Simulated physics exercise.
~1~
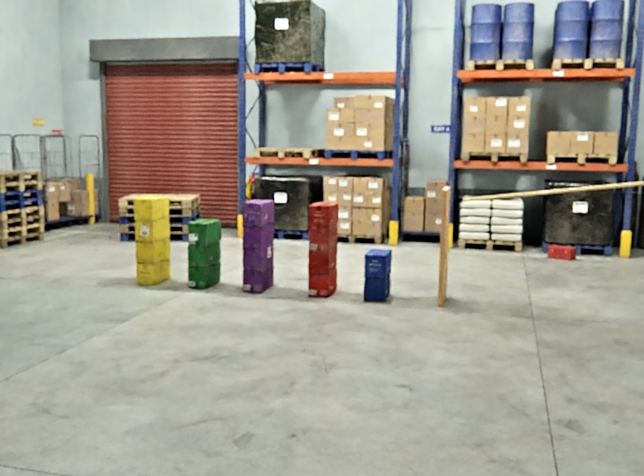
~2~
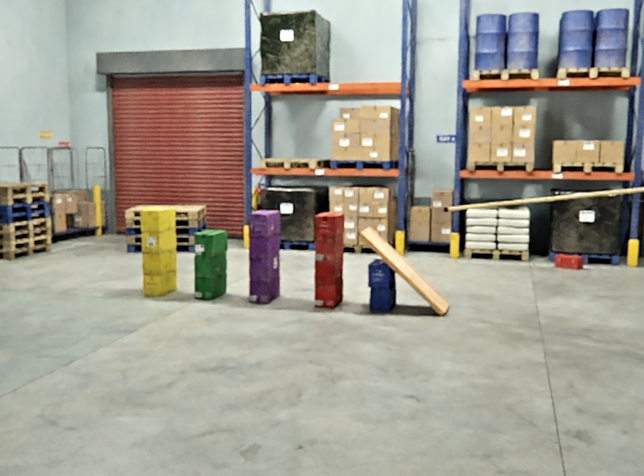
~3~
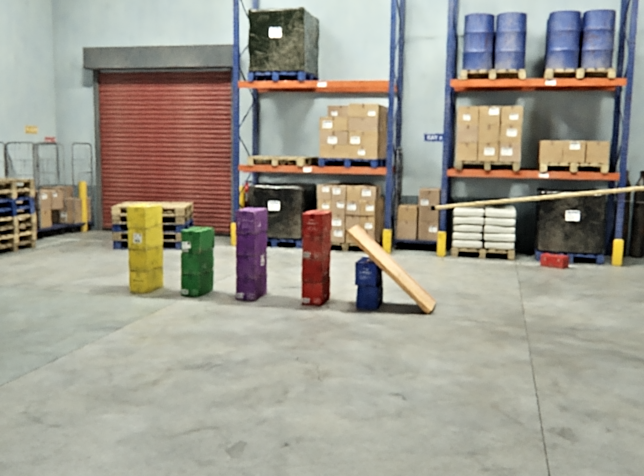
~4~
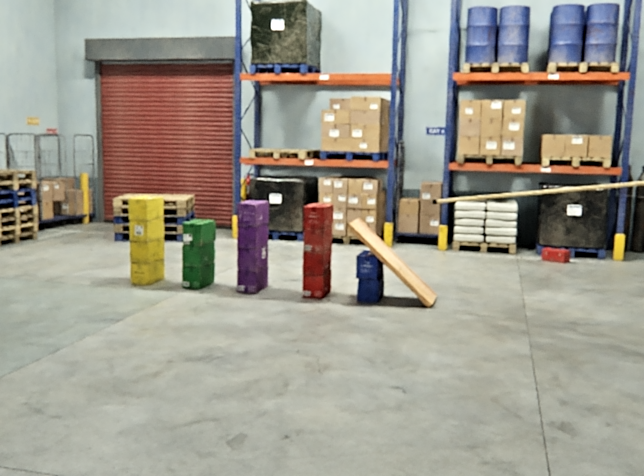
Tall blue and orange racks loaded with cartons and blue drums stand along the back wall of a warehouse, beside a closed red roller door, seen from the front by a slightly swaying camera. On the grey concrete floor, columns of taped cartons stand in a row, yellow, green, purple, red and a short blue one, with an upright wooden board to their right and a long pole beyond it. The board tips left and lands against the top of the blue pile. It stays there, leaning at a slant, and every pile remains standing.
